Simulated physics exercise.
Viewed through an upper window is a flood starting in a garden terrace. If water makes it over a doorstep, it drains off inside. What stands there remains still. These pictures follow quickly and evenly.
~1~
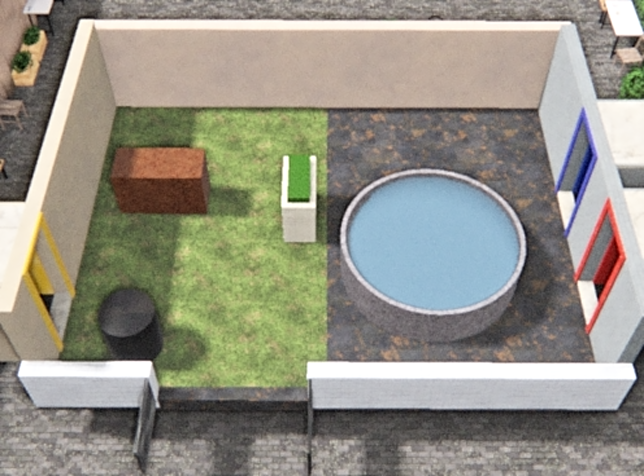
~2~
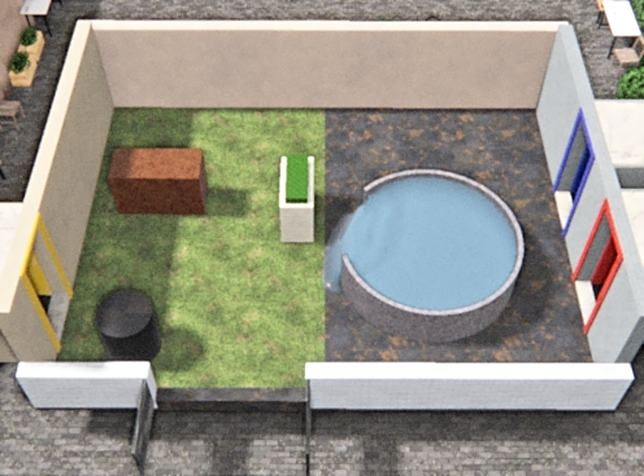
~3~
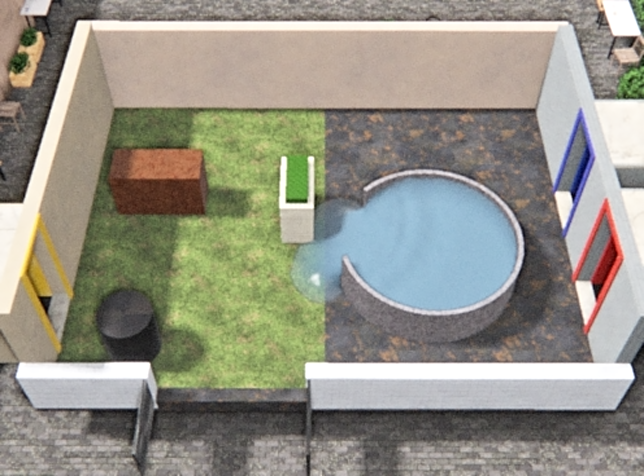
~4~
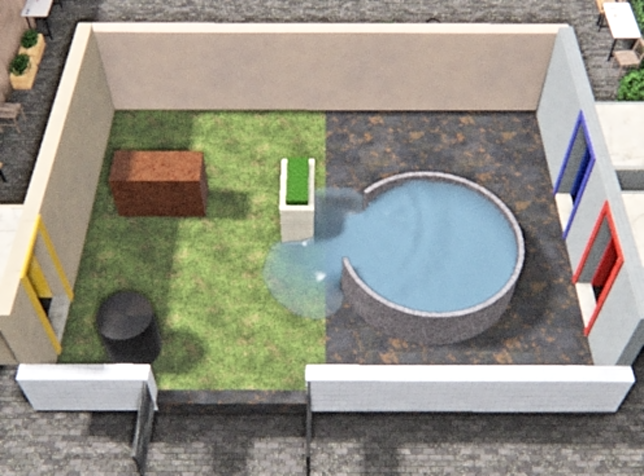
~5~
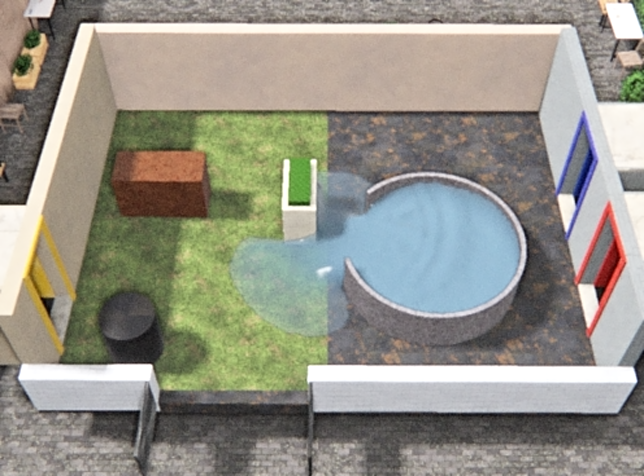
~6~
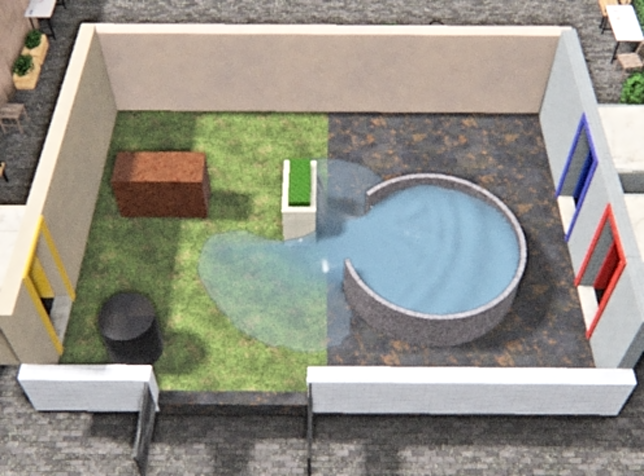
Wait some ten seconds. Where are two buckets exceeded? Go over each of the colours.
The red door is not swamped, the blue door is not swamped, the yellow door is not swamped.
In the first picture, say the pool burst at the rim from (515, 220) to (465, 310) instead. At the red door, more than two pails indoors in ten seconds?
My reading: The red door floods.
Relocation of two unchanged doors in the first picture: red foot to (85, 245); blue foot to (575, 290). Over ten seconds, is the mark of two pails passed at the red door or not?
The red door overflows.
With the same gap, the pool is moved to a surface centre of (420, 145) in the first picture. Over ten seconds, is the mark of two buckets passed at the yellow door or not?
Well, the yellow door remains within bounds here.
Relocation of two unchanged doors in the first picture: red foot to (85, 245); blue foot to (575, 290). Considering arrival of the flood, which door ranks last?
My answer is the blue one.
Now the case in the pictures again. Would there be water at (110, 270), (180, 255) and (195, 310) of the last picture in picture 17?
Point by point: Inundated, inundated, inundated.
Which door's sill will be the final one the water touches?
It's the red door.
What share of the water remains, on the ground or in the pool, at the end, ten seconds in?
My reckoning gives about 86 %.
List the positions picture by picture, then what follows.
The first picture shows still water in the pool at (432, 240).
In the second picture, water pours out at (345, 240) and has run to (338, 290).
In the third picture, water pours out at (345, 242) and has run to (314, 296).
In the fourth picture, the front is at (315, 192), out from the gap at (345, 245).
In the fifth picture, water pours out at (348, 246) and has run to (235, 272).
In the sixth picture, water pours out at (347, 247) and has run to (204, 270).
A moment on, water covers 30 % of the floor; the red door not reached, the blue door not reached, the yellow door not reached.
Next, water covers 50 % of the floor; the red door not reached, the blue door not reached, the yellow door not reached.
Then, water covers 65 % of the floor; the red door not reached, the blue door not reached, the yellow door under two buckets in.
Later, water covers 90 % of the floor; the red door wet at the sill, nothing in, the blue door wet at the sill, nothing in, the yellow door under two buckets in.
In the end, water covers 100 % of the floor; the red door under two buckets in, the blue door wet at the sill, nothing in, the yellow door under two buckets in.
